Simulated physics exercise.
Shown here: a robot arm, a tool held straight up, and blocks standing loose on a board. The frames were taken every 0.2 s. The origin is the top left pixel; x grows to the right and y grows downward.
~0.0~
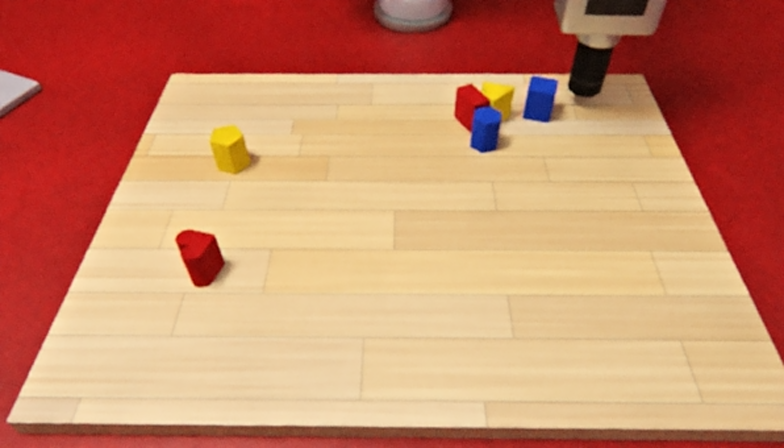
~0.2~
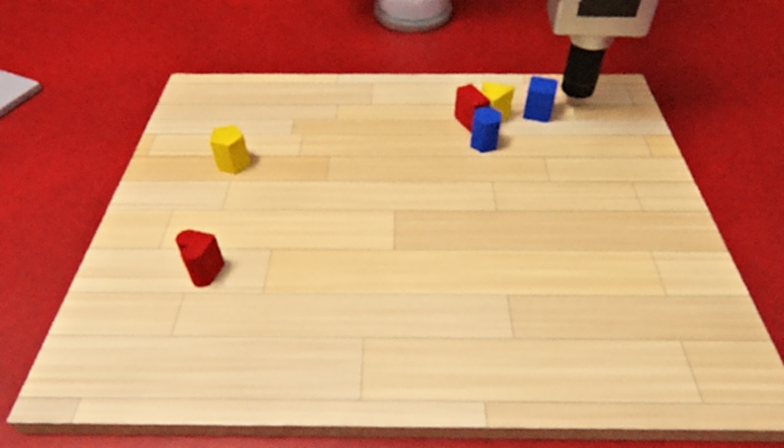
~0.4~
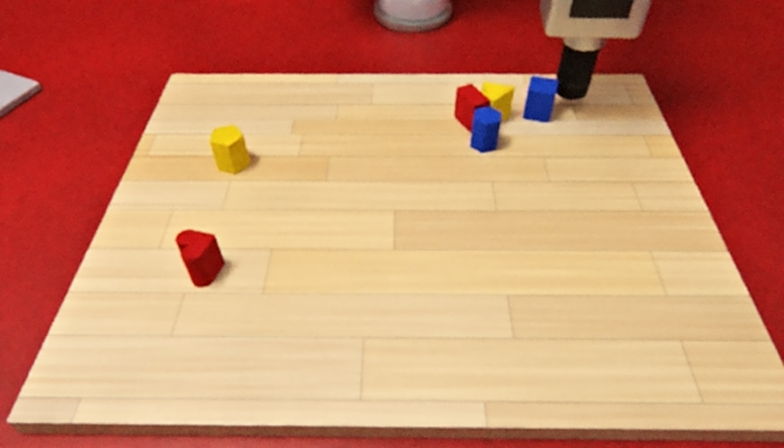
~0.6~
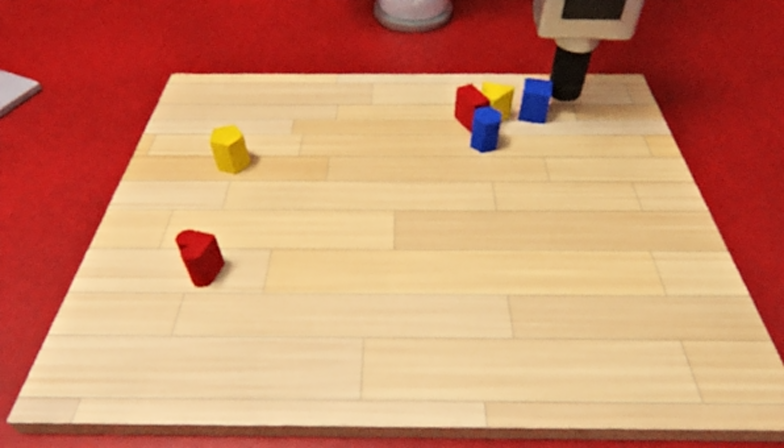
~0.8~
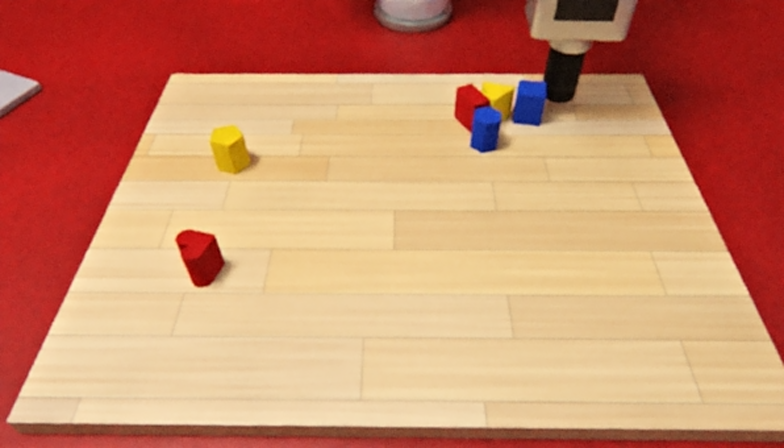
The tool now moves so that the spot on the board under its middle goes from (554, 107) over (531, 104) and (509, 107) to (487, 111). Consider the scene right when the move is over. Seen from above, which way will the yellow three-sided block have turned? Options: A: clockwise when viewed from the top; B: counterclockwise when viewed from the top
I choose A.
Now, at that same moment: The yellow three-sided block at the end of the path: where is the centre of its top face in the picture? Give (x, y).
When the path ends, it will be at (483, 104).
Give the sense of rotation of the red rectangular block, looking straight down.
From the top, the block rotates clockwise.
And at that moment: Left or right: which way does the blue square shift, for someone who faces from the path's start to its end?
Sideways shift: Left.
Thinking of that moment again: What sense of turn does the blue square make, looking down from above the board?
From above, the blue square will be seen to turn anti-clockwise.
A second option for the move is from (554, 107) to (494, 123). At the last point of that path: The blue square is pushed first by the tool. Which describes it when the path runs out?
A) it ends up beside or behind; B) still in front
My answer is option B.
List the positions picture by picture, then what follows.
The first frame shows tool's lower end (584, 89); red rectangular block (473, 93); blue hexagon (488, 115); yellow three-sided block (497, 89); blue square (543, 84).
The second frame shows tool (577, 90); blocks still.
The third frame shows tool (570, 91); blocks still.
The fourth frame shows tool (564, 93); blue square (538, 86).
The fifth frame shows tool (557, 94); red rectangular block (473, 93); blue hexagon (488, 115); yellow three-sided block (497, 89); blue square (532, 88).
On the path given first. Halfway along, tool (522, 92); red rectangular block (464, 96), turned 35° clockwise; yellow three-sided block (485, 99), turned 25° clockwise; blue square (515, 93), turned 75° anticlockwise.
At the end, tool (489, 98); red rectangular block (461, 95), turned 50° clockwise; blue hexagon (486, 120); yellow three-sided block (483, 104), turned 50° clockwise; blue square (508, 99), turned 110° anticlockwise.
